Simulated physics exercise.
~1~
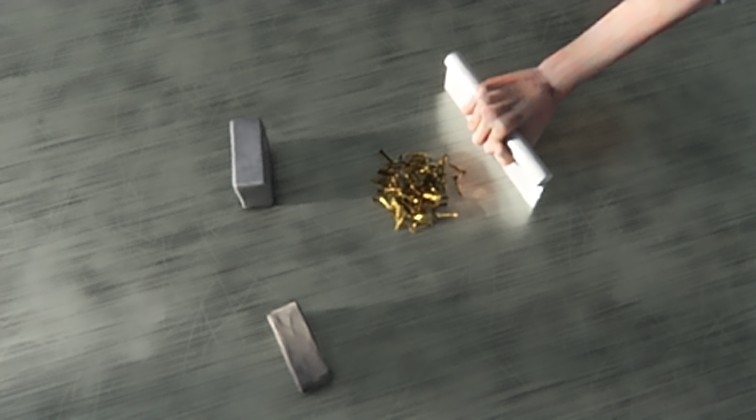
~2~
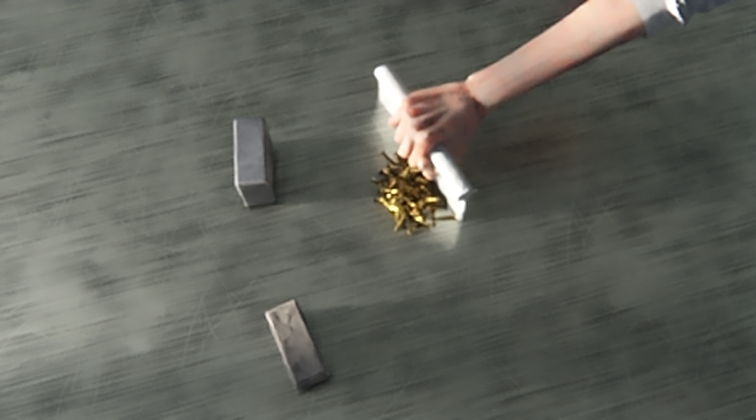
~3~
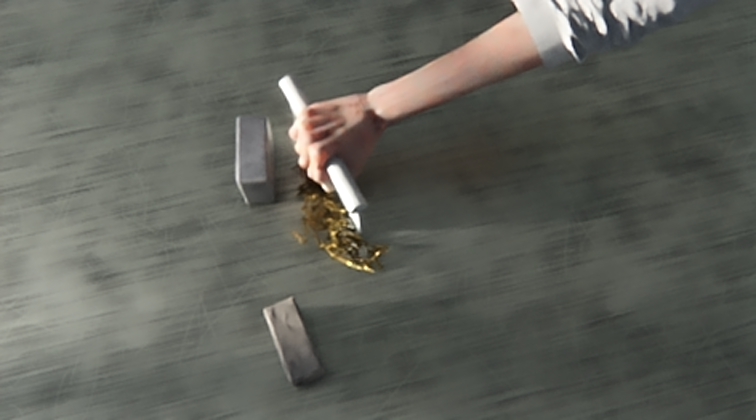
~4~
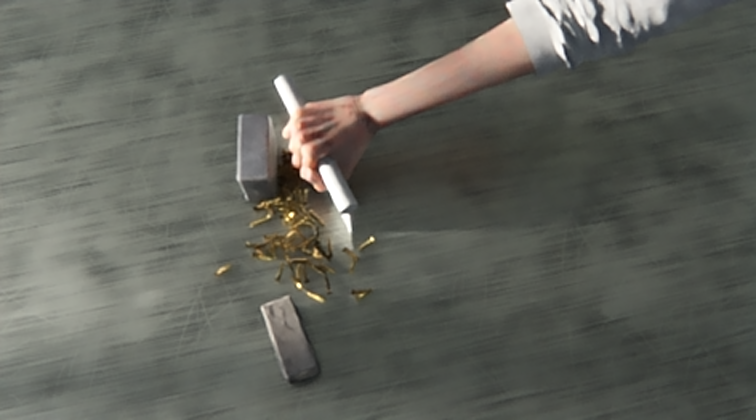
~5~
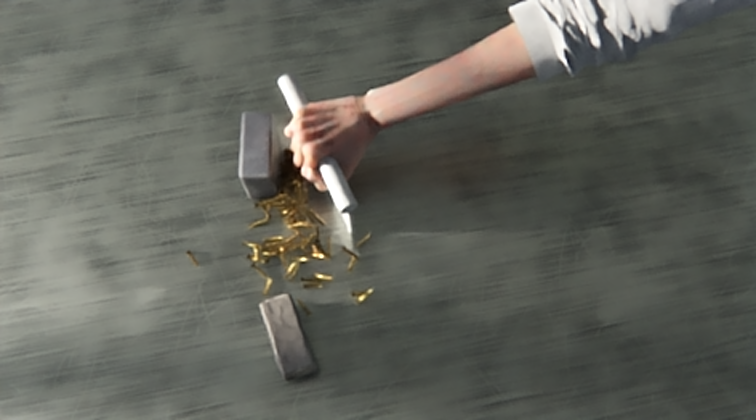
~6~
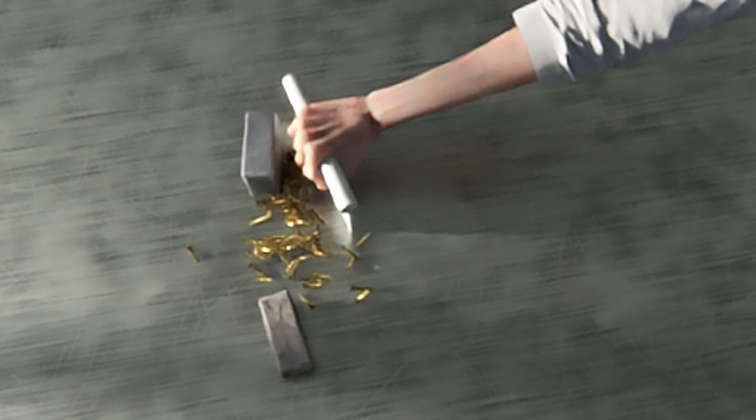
In the video, a hand sweeps a white scraper leftward into a pile of brass-coloured screws, pushing them toward two grey blocks, and stops beside the upper block. The screws spread out, some reaching the gap while most rest short of it.
